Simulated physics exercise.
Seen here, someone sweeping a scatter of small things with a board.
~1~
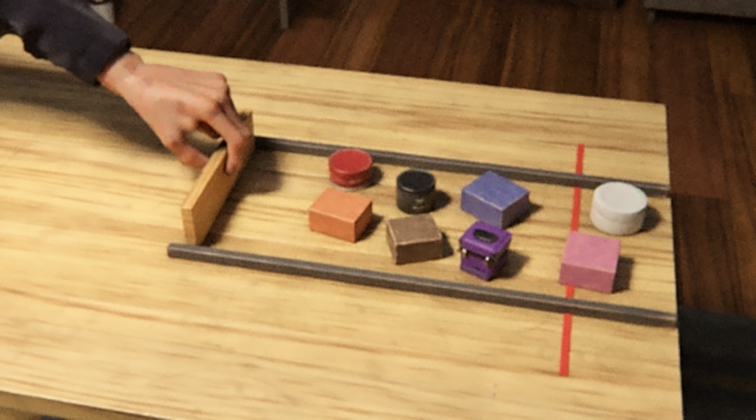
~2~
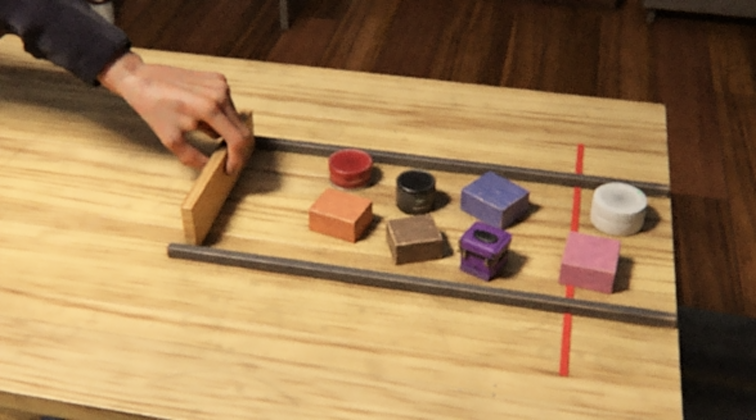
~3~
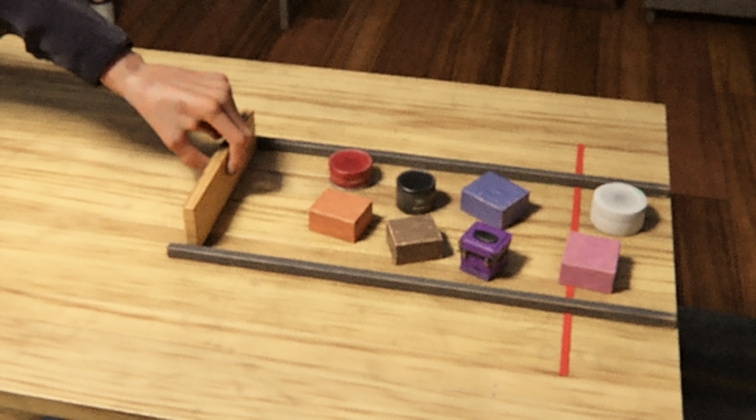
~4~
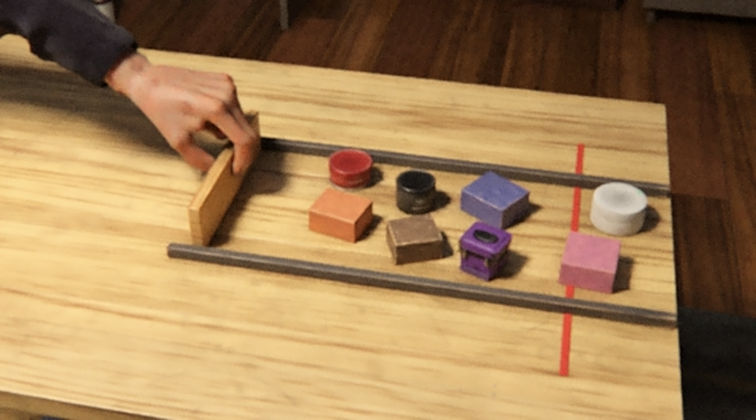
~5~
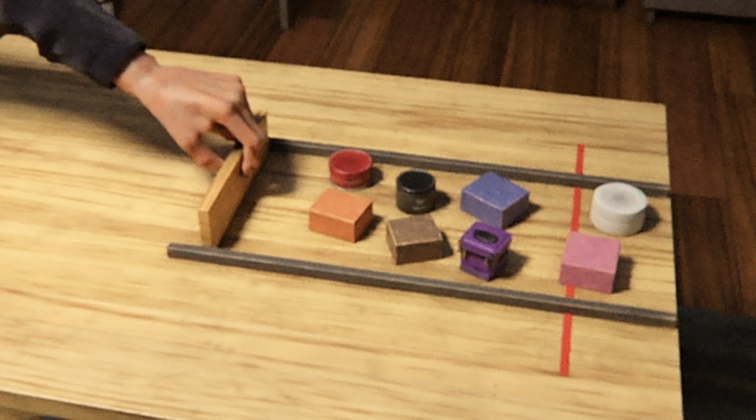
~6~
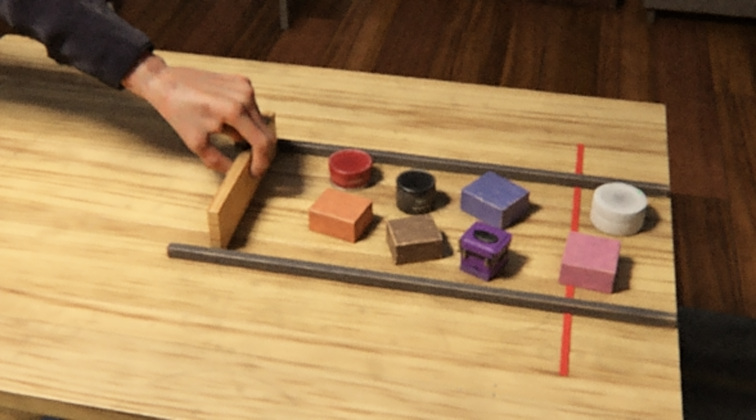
On a wooden table, a hand holds a board upright between two dark rails, left of scattered blocks and round containers, then slides it slightly to the right while the small objects and red line stay still.
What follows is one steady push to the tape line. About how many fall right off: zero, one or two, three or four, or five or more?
Here the number that fall off is one or two.
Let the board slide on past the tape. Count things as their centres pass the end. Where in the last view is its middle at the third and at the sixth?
About (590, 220), then (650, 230).
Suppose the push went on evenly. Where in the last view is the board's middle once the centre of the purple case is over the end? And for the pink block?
Its middle is around (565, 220) and around (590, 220).
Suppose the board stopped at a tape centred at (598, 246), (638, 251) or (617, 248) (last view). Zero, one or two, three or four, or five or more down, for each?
The falls would be three or four; either three or four; three to four.
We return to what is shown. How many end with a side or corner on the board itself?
In contact: 3.
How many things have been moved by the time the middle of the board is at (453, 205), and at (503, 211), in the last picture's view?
At the one place 7, at the other 8.
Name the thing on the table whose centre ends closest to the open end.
The pink block.
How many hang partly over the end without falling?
That would be 2.
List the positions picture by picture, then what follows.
The first picture shows white lid (618, 209); pink block (590, 261); blue block (495, 200); board (221, 175); tape (573, 242).
The second picture shows pink block (590, 262); black tub (416, 192).
The third picture shows blue block (495, 201); brown block (414, 239).
The fourth picture shows white lid (618, 209); board (227, 176).
The fifth picture shows pink block (590, 262); orange block (341, 215).
The sixth picture shows white lid (618, 209); pink block (590, 262); blue block (495, 201); board (245, 178); tape (573, 242).
Soon after, none off yet; white lid at rest near (618, 209); pink block at rest near (590, 262); blue block at rest near (495, 201).
In the end, the number that fall off is one or two; gone, purple case and white lid.
